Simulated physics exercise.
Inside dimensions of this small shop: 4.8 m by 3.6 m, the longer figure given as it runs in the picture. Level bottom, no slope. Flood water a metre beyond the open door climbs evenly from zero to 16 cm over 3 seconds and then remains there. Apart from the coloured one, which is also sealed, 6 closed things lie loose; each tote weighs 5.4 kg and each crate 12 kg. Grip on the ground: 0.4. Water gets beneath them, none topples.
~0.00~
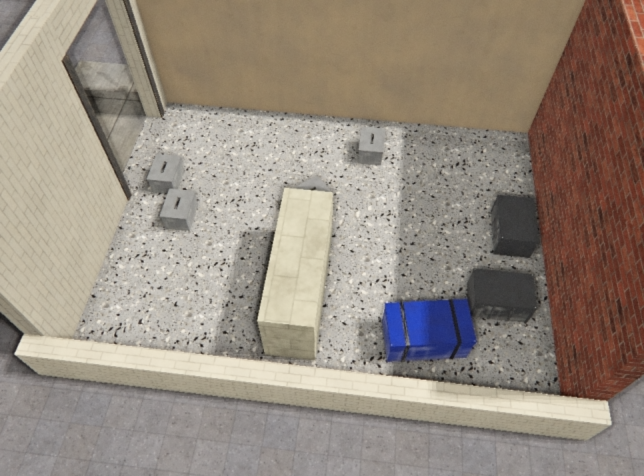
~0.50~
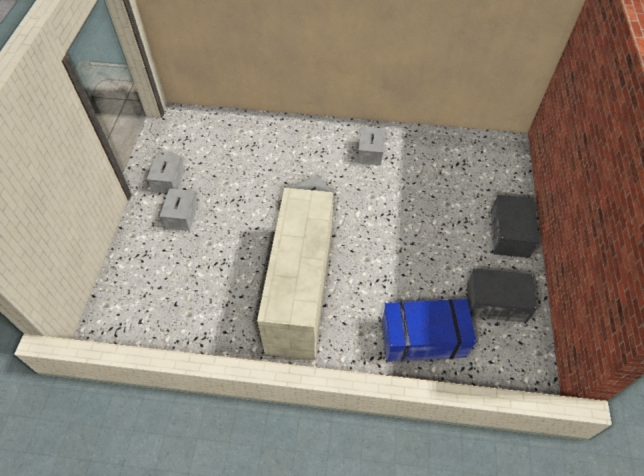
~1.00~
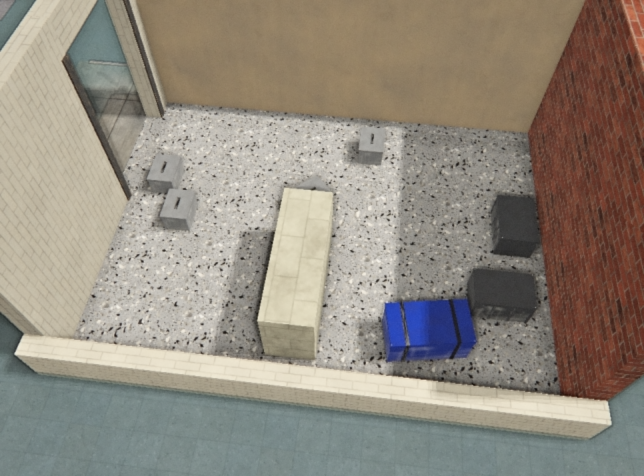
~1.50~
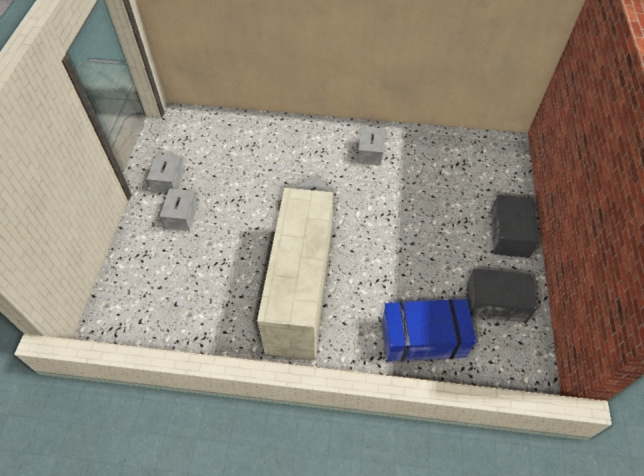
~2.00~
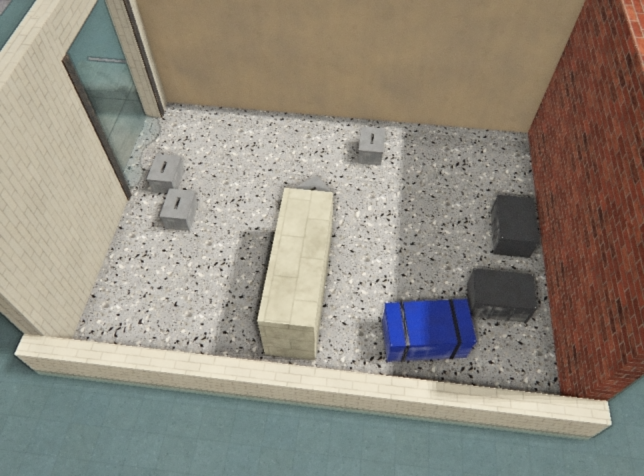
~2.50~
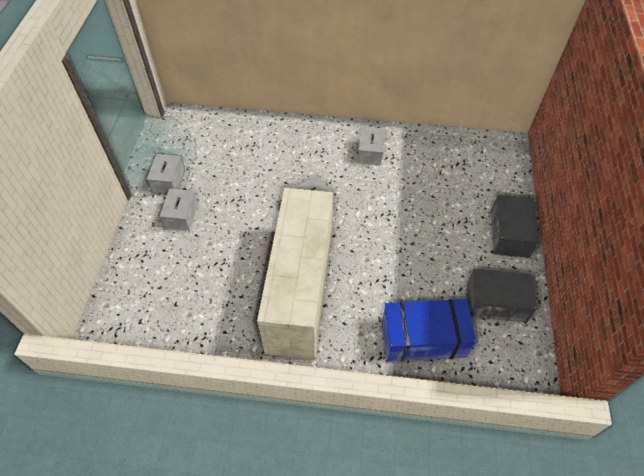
Blue trunk resting among pale and dark blocks in a small walled shop as water surrounds it and enters the doorway.
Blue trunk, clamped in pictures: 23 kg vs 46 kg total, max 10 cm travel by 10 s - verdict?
Lower suffices.
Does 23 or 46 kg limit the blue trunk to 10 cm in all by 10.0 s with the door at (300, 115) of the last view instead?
I'd say the lighter one will work.
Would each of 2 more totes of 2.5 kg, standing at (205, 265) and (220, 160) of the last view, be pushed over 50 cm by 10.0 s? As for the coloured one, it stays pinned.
Taking them in order, the first is inside the line and the second is beyond the line.
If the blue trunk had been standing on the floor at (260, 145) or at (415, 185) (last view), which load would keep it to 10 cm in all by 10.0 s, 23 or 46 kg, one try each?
The first time the greater option is needed; the second time the greater option is needed.
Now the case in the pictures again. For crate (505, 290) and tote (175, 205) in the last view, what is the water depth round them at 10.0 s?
I'd put it at 5 cm and 3 cm respectively.
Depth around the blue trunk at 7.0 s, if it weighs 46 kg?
Close to 0 cm deep.
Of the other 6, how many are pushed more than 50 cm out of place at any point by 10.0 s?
By my tally, 5.
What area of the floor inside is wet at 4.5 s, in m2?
About 6.0 m2.
After 3.5 s the blue trunk would be 0 cm from its start with 23 kg and 0 cm from its start with 46 kg; 0 cm of water round it then.
After 4.5 s the blue trunk would be 0 cm from its start with 23 kg and 0 cm from its start with 46 kg; 0 cm of water round it then.
After 7.0 s the blue trunk would be 0 cm from its start with 23 kg and 0 cm from its start with 46 kg; 0 cm of water round it then.
After 10.0 s the blue trunk would be 0 cm from its start with 23 kg and 0 cm from its start with 46 kg; 5 cm of water round it then.
